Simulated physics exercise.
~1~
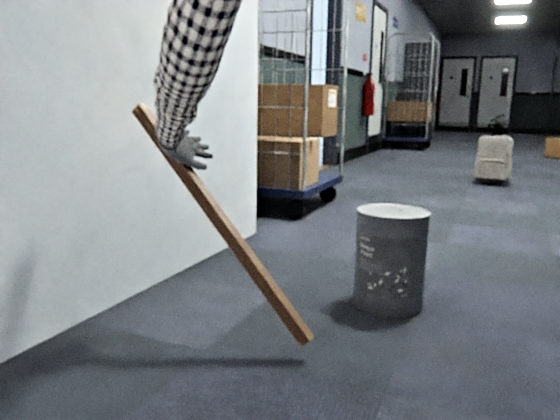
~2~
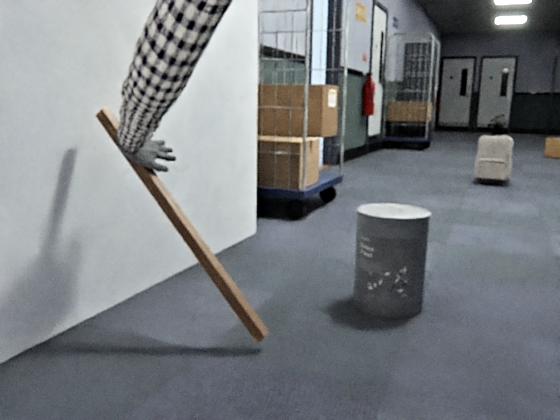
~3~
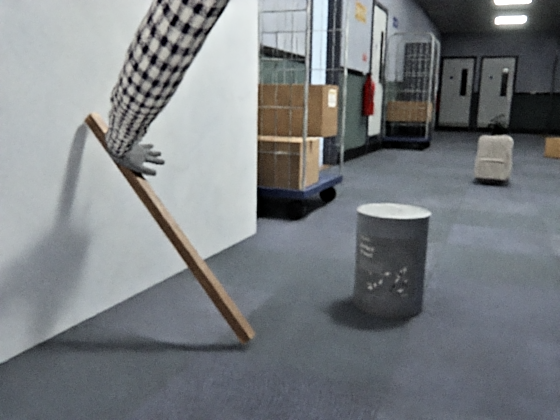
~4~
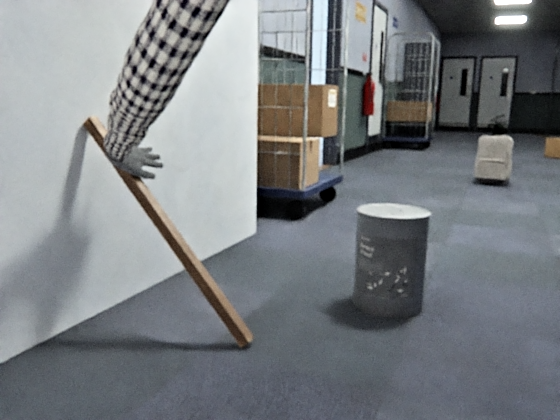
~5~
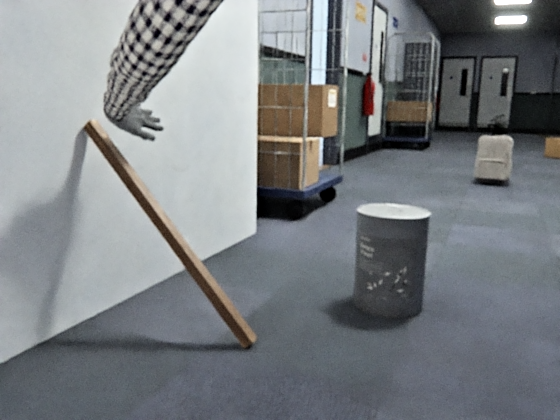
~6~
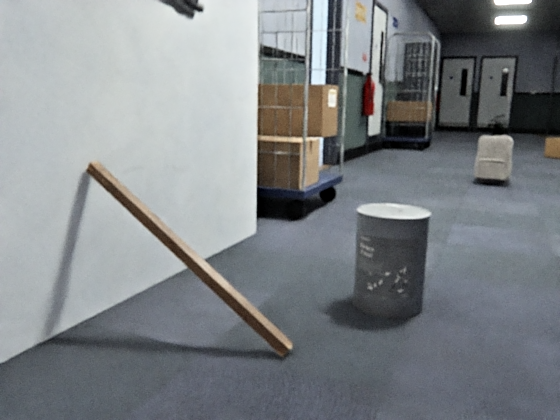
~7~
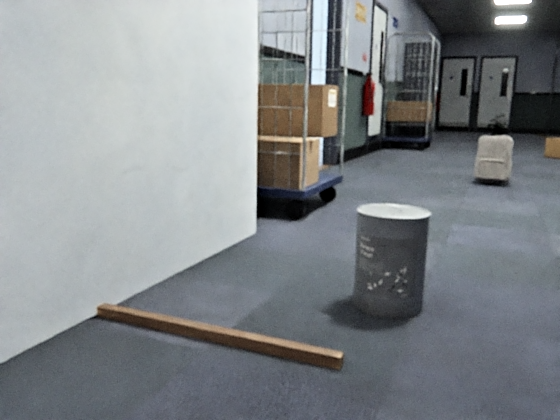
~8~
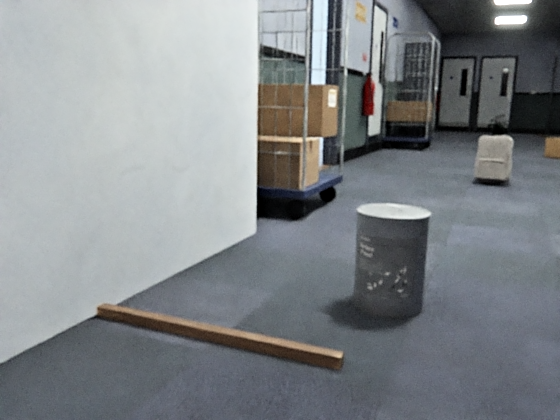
In a dim corridor with a blue-grey floor, a hand in a gray glove and checked sleeve holds a brown wooden pole near a pale wall, with a grey pail standing to the right. The arm moves the pole left until its upper end rests against the wall, then holds it there briefly. The hand lets go and draws back up out of view. The pole does not stay up, as its foot slides right across the floor while its top slips down the wall. It ends lying flat on the floor, and the pail still stands in place.
